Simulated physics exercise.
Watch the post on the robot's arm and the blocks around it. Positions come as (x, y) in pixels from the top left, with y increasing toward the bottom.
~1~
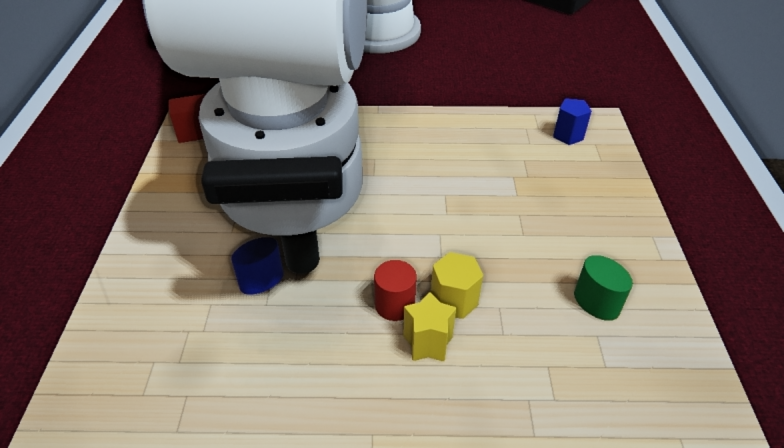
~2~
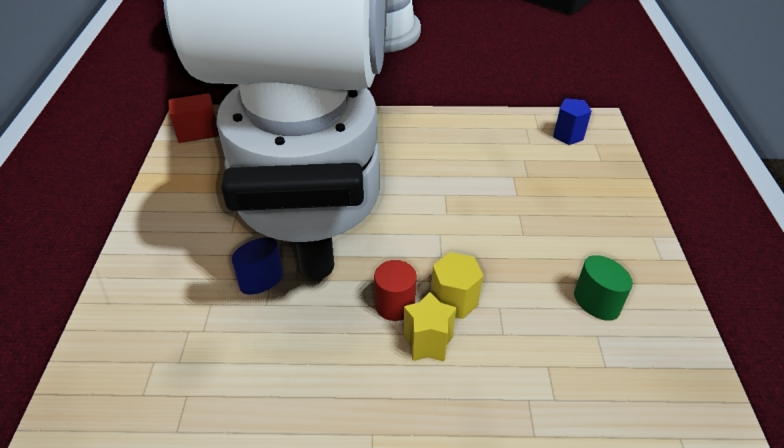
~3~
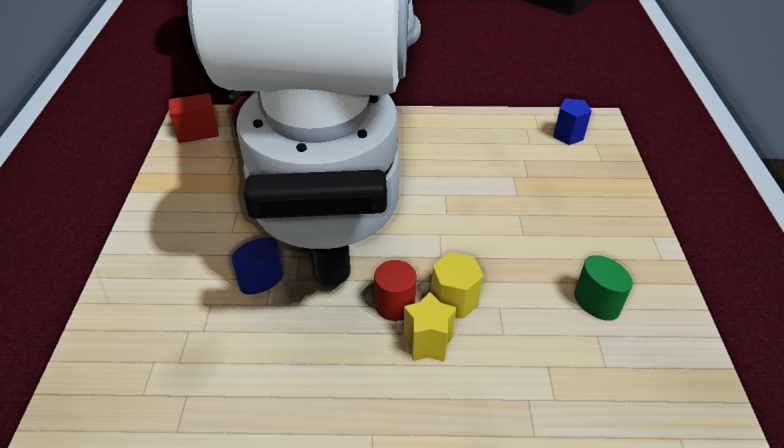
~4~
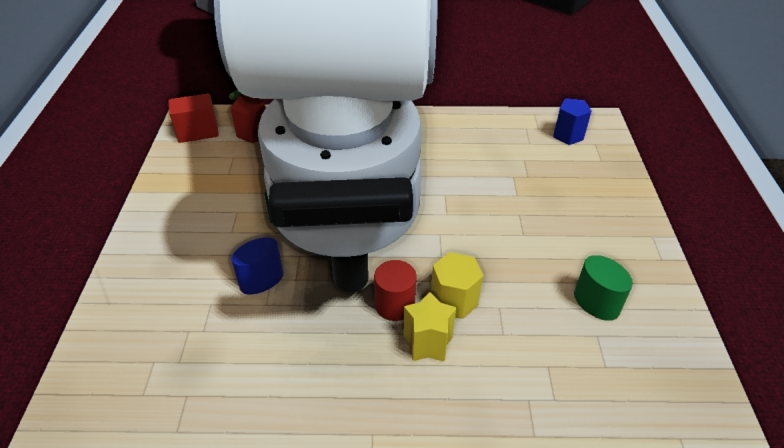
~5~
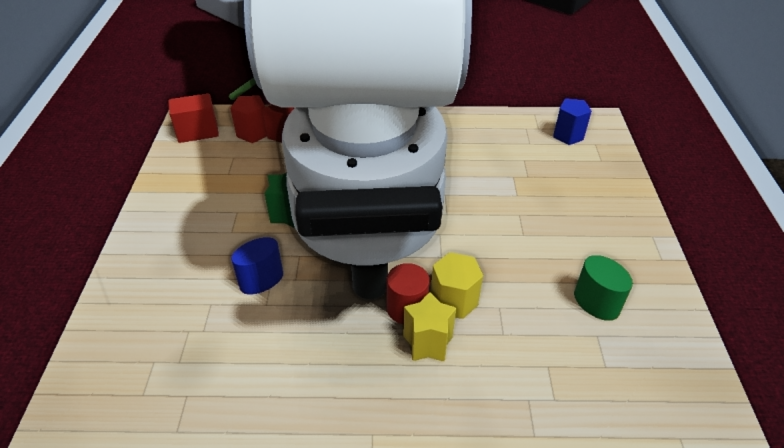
On a wooden tabletop, a robot arm sweeping its black post rightward from beside a blue block and nudging a red round block.
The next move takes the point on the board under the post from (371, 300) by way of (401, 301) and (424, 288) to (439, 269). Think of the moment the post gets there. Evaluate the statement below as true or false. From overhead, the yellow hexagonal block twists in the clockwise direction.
The statement is incorrect.
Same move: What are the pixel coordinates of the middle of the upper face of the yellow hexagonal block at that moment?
Answer: (494, 269).
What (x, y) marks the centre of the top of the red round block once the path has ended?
The red round block ends near (452, 282).
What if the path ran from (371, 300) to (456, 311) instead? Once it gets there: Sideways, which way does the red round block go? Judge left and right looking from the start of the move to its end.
That block drifts right.
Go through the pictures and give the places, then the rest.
The first frame shows lower end of the post at (303, 263), tops of blocks, red round block at (395, 275), yellow star at (431, 314), yellow hexagonal block at (458, 270).
The second frame shows post at (318, 268), blocks as before.
The third frame shows post at (334, 274), blocks as before.
The fourth frame shows post at (351, 280), blocks as before.
The fifth frame shows post at (370, 288), red round block at (408, 278), yellow star at (431, 314), yellow hexagonal block at (458, 270).
On the path given first. Halfway along, post at (415, 283); red round block at (450, 283); yellow star at (440, 317), turned 40° clockwise; yellow hexagonal block at (492, 269), turned 35° anticlockwise.
At the end, post at (440, 257); red round block at (452, 282); yellow star at (440, 317), turned 40° clockwise; yellow hexagonal block at (494, 269), turned 40° anticlockwise.
